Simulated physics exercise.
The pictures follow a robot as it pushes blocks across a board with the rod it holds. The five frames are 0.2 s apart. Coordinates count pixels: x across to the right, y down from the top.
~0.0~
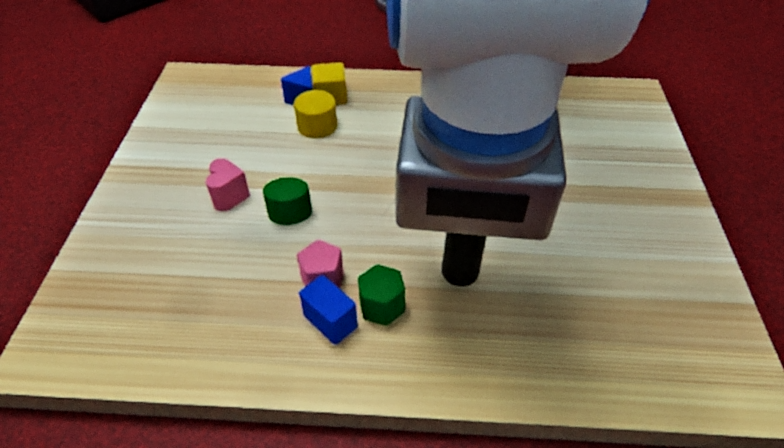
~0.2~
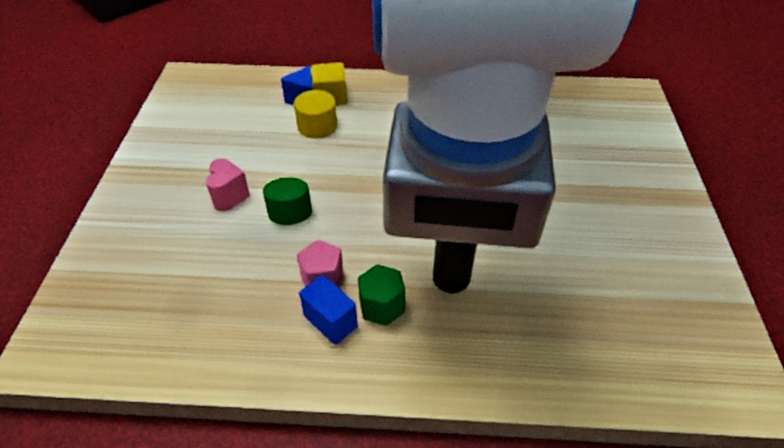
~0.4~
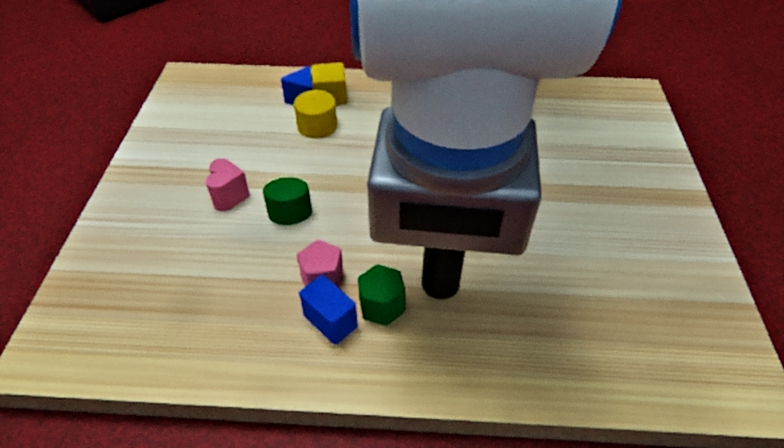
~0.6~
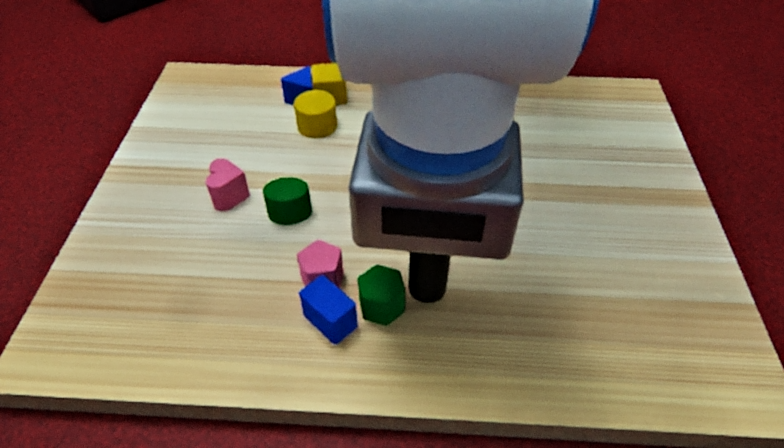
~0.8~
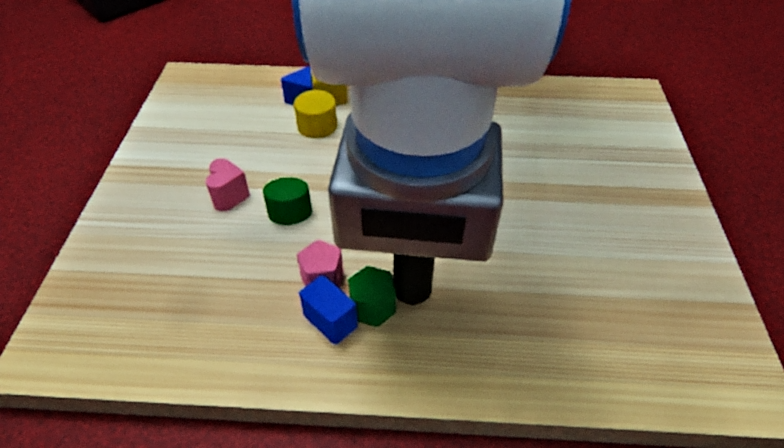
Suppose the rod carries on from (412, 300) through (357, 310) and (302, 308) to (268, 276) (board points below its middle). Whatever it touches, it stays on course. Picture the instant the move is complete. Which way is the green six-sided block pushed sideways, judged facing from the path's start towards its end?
Displaced left.
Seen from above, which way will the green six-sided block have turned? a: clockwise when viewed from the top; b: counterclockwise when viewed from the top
My pick is b.
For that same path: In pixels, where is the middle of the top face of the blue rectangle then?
My estimate: (218, 330).
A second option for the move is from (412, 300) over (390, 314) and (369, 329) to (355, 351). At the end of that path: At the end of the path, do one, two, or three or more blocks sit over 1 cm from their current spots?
The push will move two blocks.
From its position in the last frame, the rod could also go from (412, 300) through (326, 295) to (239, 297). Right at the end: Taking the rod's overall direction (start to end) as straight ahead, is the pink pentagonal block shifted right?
Yes.
What follows on the original path. One third of the way, rod (356, 300); blue rectangle (274, 312), turned 20° clockwise; green six-sided block (313, 299), turned 15° anticlockwise.
Two thirds of the way, rod (299, 297); pink pentagonal block (317, 254), turned 15° clockwise; blue rectangle (221, 328); green six-sided block (258, 306), turned 30° anticlockwise.
At the end, rod (265, 266); green oval block in place; pink pentagonal block (317, 252), turned 20° clockwise; blue rectangle (218, 330); green six-sided block (252, 306), turned 35° anticlockwise.
